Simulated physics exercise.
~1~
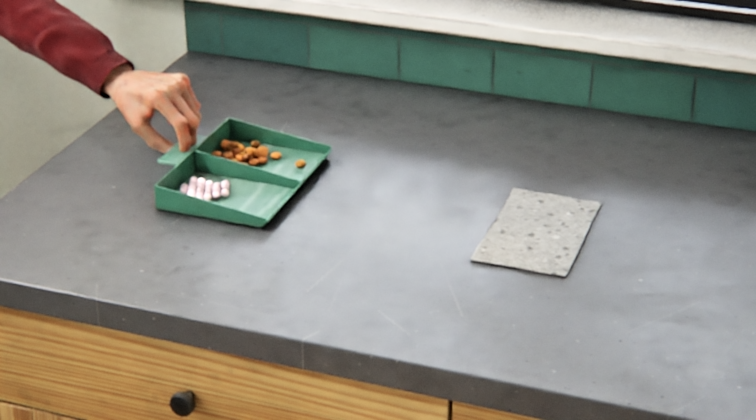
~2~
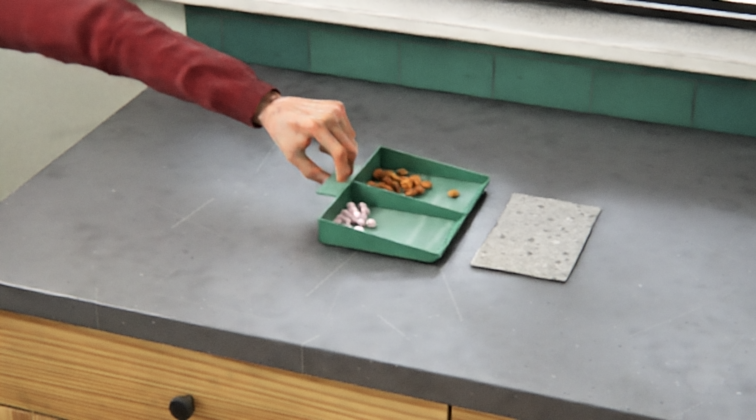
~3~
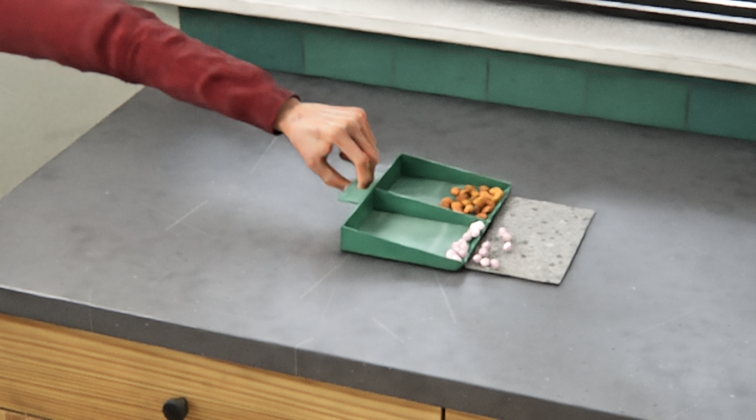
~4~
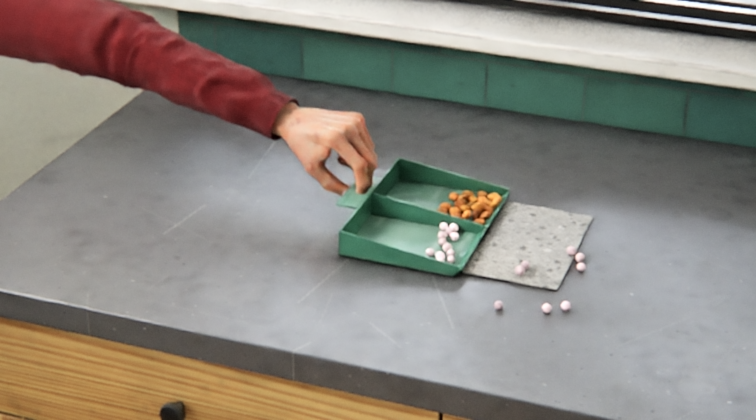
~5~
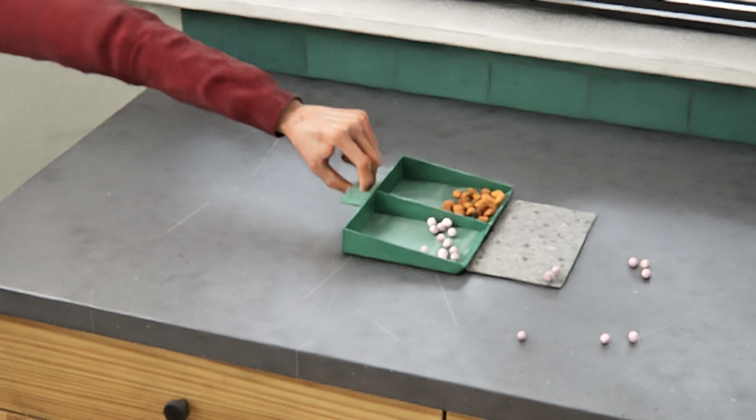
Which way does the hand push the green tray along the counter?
The hand pushes the tray to the right, towards the grey slab, where it stops.
Green divided tray sliding right, pushed by hand, stopping at a grey slab, some pale pieces spilling out, brown ones staying inside.
